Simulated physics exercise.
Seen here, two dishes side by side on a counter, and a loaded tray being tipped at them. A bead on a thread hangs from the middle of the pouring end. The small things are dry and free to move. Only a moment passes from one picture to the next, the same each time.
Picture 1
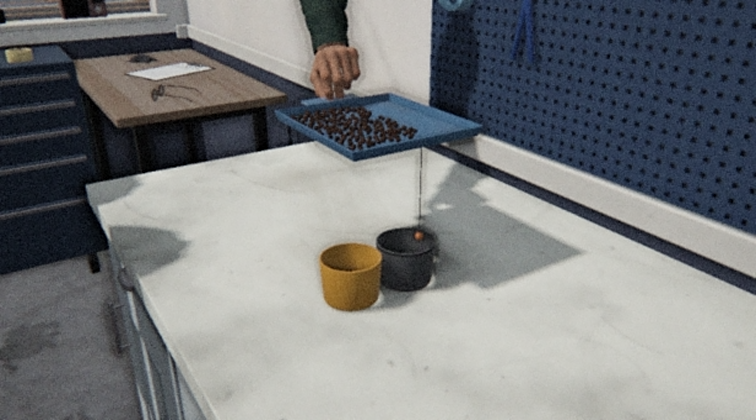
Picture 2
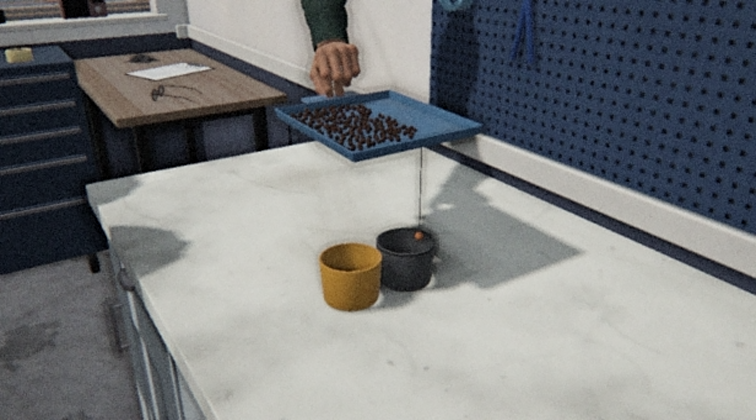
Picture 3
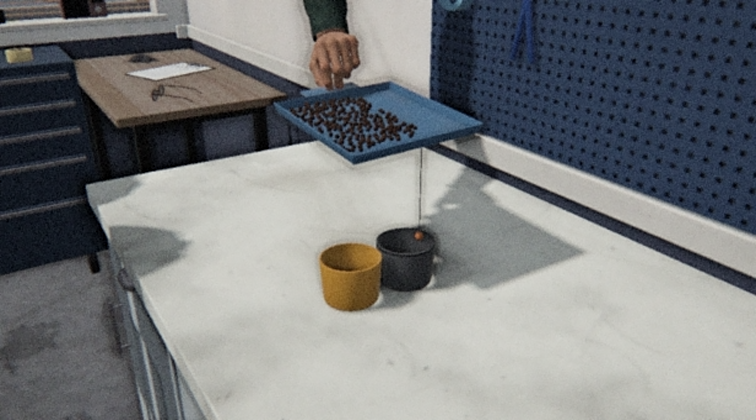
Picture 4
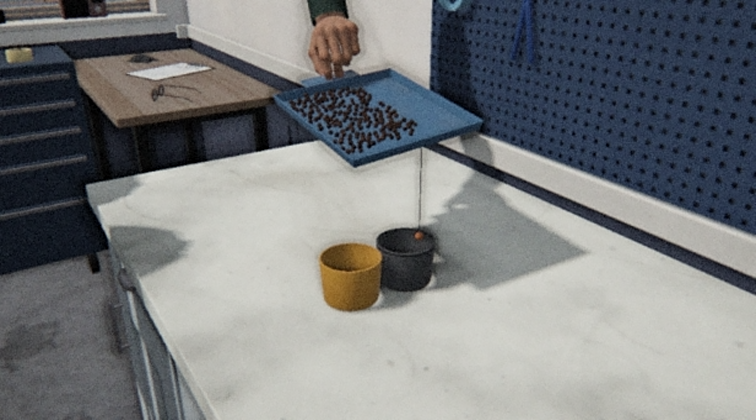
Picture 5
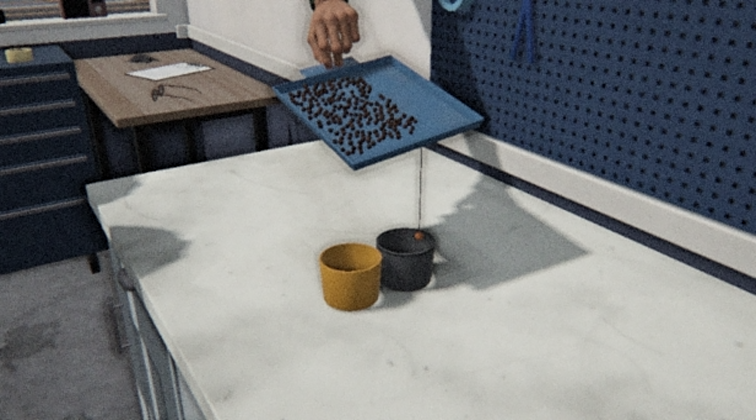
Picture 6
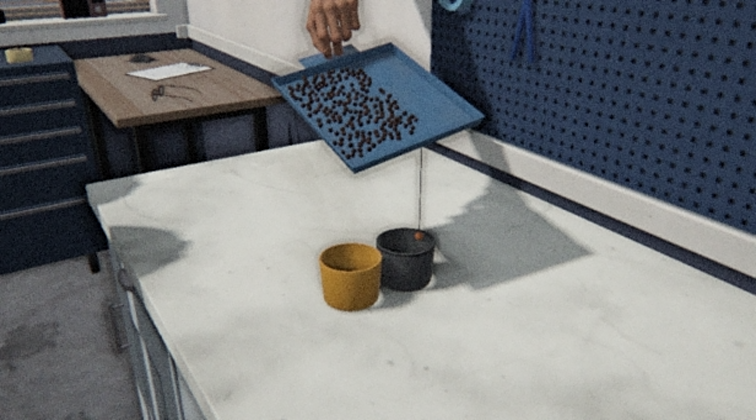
A hand in a dark green sleeve holds a blue tray of small dark brown berries above a pale marble-look counter, seen from above at an angle in a workshop with a blue pegboard. Below sit a mustard-yellow dish at left and a dark grey one at right, an orange bead hanging on a thread over the latter. The hand raises the tray's far side, steepening its tilt toward the near left corner, while the berries shift slightly and the camera stays still.
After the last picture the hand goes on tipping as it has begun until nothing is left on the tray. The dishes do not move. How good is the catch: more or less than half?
In the dishes lies more than half of it.
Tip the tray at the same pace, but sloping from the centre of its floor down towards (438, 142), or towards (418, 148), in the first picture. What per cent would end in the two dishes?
In turn 0 and 0 in a hundred.
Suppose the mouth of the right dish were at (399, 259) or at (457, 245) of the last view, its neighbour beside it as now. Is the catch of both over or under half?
In turn: More than half; below a half.
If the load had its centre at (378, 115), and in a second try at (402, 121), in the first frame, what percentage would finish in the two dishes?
Roughly 60 per cent, and 60 per cent.
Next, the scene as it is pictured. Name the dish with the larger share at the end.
That is the left dish.
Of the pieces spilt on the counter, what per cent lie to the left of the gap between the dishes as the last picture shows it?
It comes to 40 per cent or so.
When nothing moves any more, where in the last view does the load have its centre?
Near (355, 297).
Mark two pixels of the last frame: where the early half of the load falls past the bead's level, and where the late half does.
First near (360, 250), later near (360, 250).
Soon, tray tipped steeply; nearly all on the tray; a stray few outside both; a small part in the air.
A while on, tray tipped past a quarter turn; a small part on the tray; about half in the left dish; about a quarter outside both; about a quarter in the air.
Towards the end, tray tipped past a quarter turn; about two thirds in the left dish; about a quarter outside both.
Finally, tray tipped past a quarter turn; about two thirds in the left dish; none in the right dish; about a quarter outside both.
